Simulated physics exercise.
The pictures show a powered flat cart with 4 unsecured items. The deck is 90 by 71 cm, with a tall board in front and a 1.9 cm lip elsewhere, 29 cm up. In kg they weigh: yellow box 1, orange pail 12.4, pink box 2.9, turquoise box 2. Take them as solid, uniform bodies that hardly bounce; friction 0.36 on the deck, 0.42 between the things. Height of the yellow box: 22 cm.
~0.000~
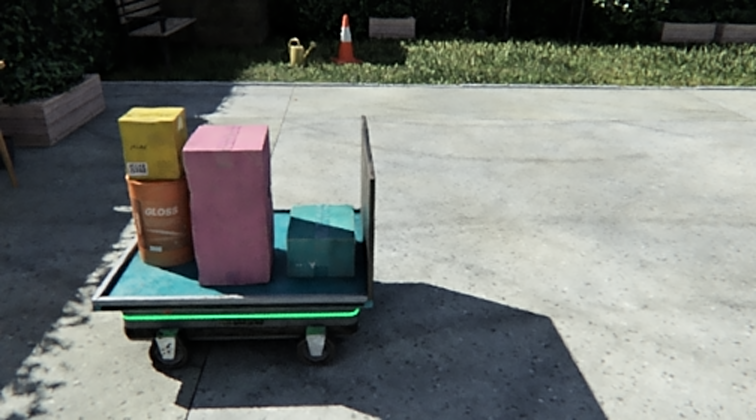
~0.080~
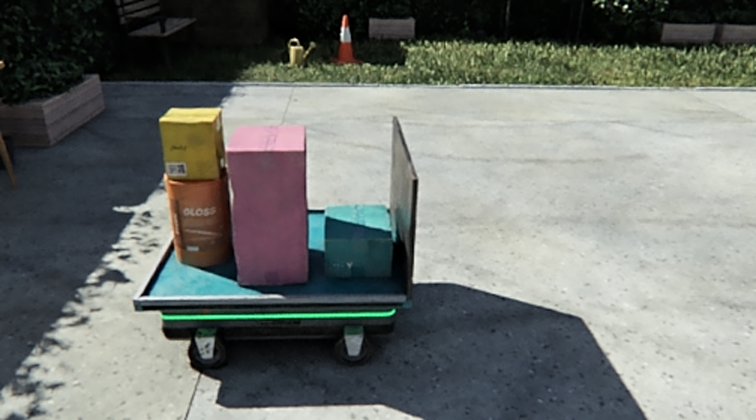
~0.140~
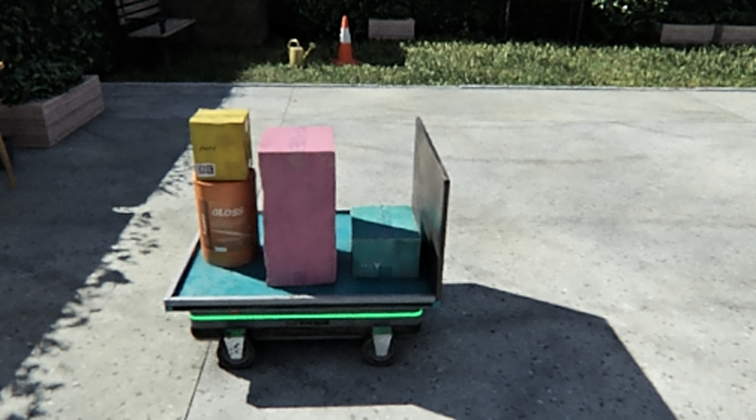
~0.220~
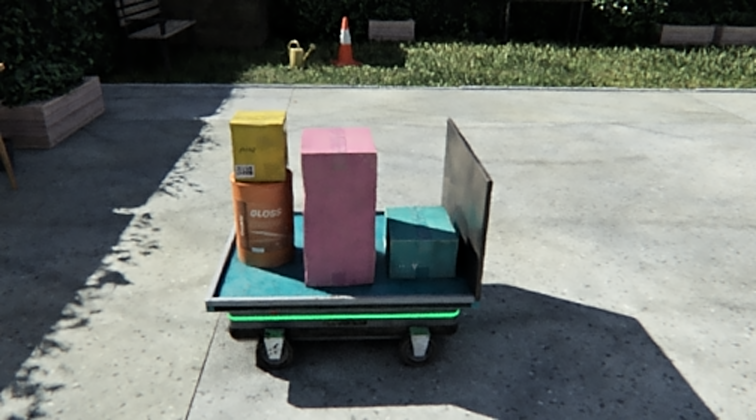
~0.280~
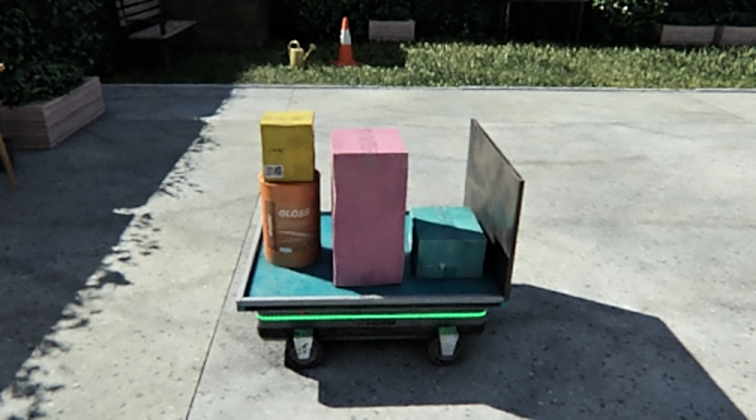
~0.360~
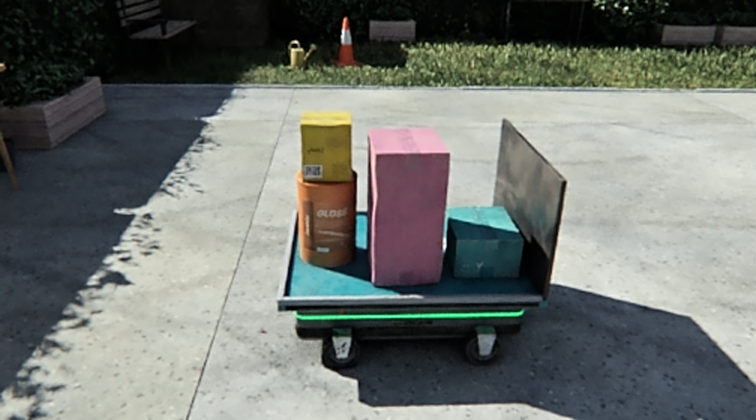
A flat cart with a glowing green strip rolled slowly to the right across a sunlit concrete yard, carrying a yellow box on an orange pail, a tall pink box and a small turquoise box.
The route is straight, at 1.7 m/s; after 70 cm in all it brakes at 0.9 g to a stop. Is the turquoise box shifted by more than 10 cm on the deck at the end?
The turquoise box holds its spot.
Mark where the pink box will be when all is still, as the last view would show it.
Near (496, 205).
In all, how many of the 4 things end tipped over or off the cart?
That comes to 0.
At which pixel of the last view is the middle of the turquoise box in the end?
Around (552, 240).
By 0.56 s, 85 cm covered; turquoise box 4 cm from its spot near (550, 240); pink box 6 cm from its spot; yellow box 6 cm from its spot.
By 0.66 s, 86 cm covered, stopped; turquoise box 4 cm from its spot near (552, 239); yellow box 15 cm from its spot; orange pail 14 cm from its spot.
When it is over (1.3 s), not toppled but over 10 cm from the start, yellow box and orange pail; the other 2 within 10 cm of the start. In the last view, turquoise box near (552, 240).
